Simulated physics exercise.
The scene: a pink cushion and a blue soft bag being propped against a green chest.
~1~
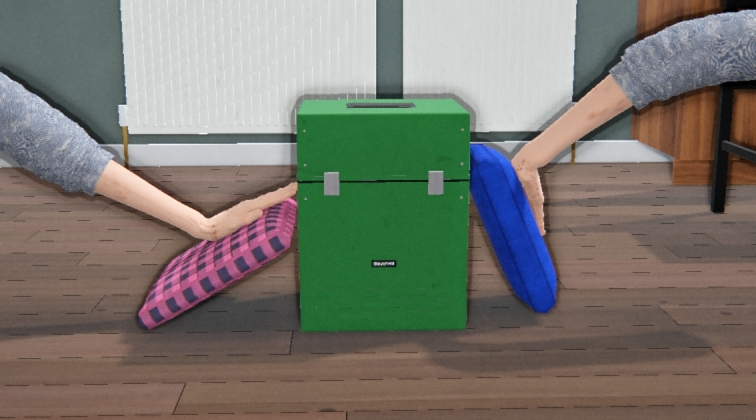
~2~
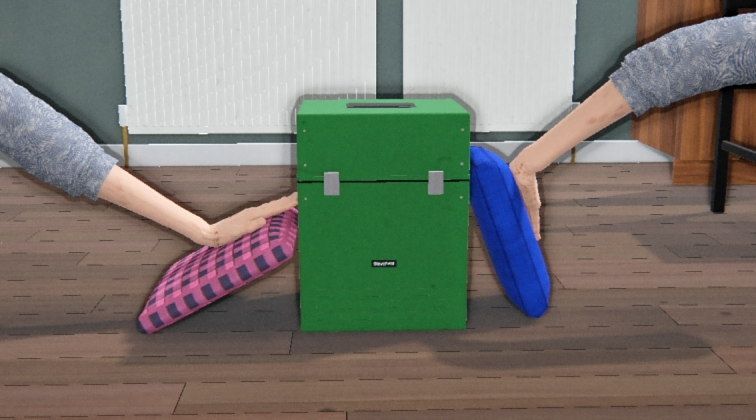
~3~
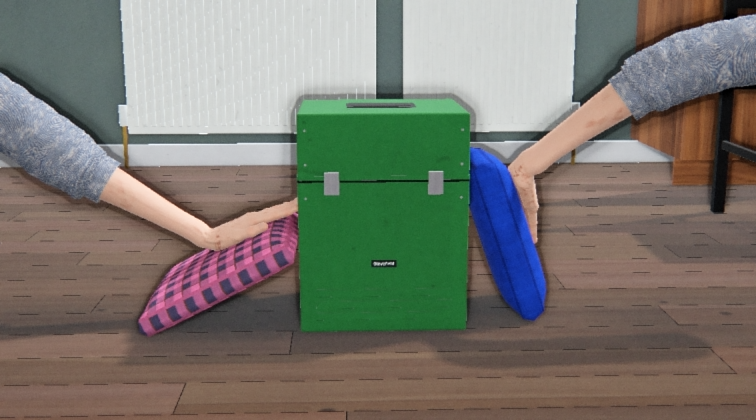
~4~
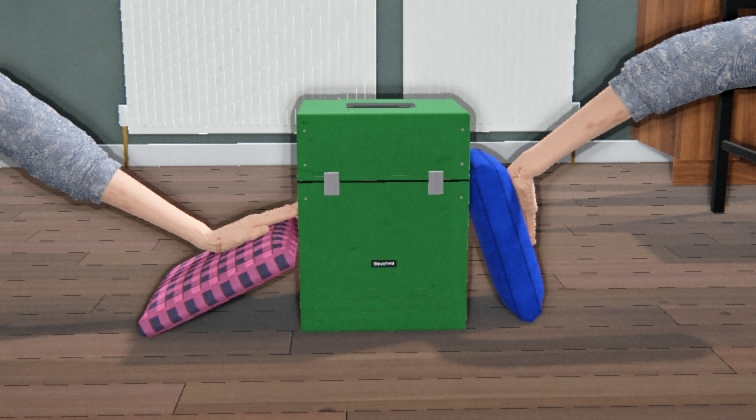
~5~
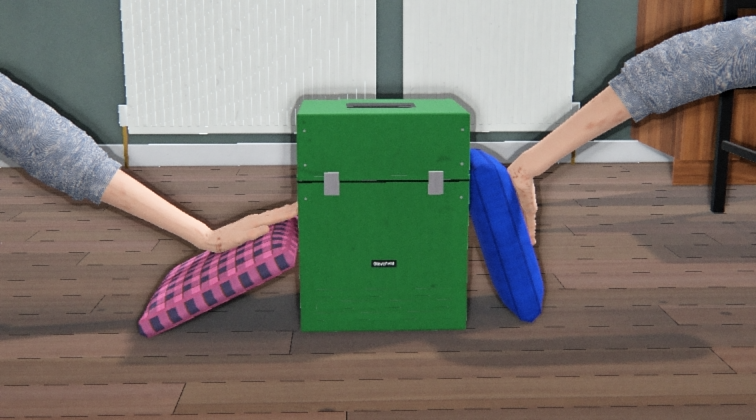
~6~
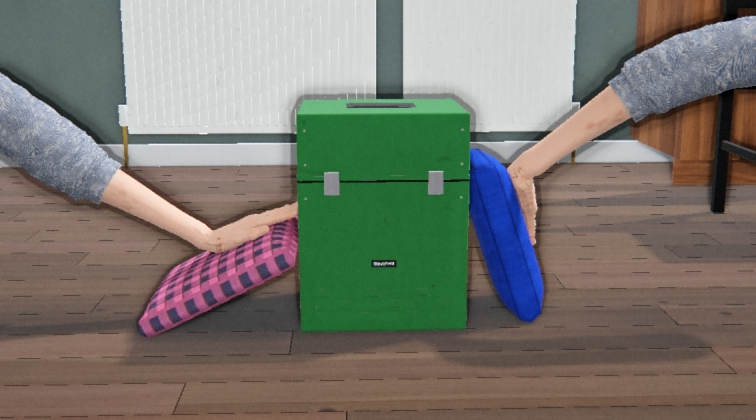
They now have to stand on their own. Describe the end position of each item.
End positions: The pink cushion ends up lying down; the blue soft bag remains leaning.
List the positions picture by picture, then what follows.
Cushion foot (144, 323), head (285, 240); soft bag foot (544, 308), head (486, 164), in the first frame.
Cushion foot (144, 327); soft bag foot (537, 313), in the second frame.
Cushion foot (144, 329); soft bag foot (532, 315), in the third frame.
Cushion foot (144, 331); soft bag foot (530, 317), in the fourth frame.
Cushion foot (144, 331); soft bag foot (529, 317), in the fifth frame.
Cushion foot (144, 331), head (290, 259), at a low slant; soft bag foot (529, 317), head (483, 169), almost upright, in the sixth frame.
Then, 0.22 s after the last picture, cushion flat on the floor near (223, 285); soft bag leaning near (499, 233).
Then, 0.44 s after the last picture, cushion flat on the floor near (222, 296); soft bag leaning near (500, 233).
At rest, cushion flat on the floor near (222, 296); soft bag leaning near (500, 233). The pink cushion slips and lies down and the blue soft bag holds its lean.
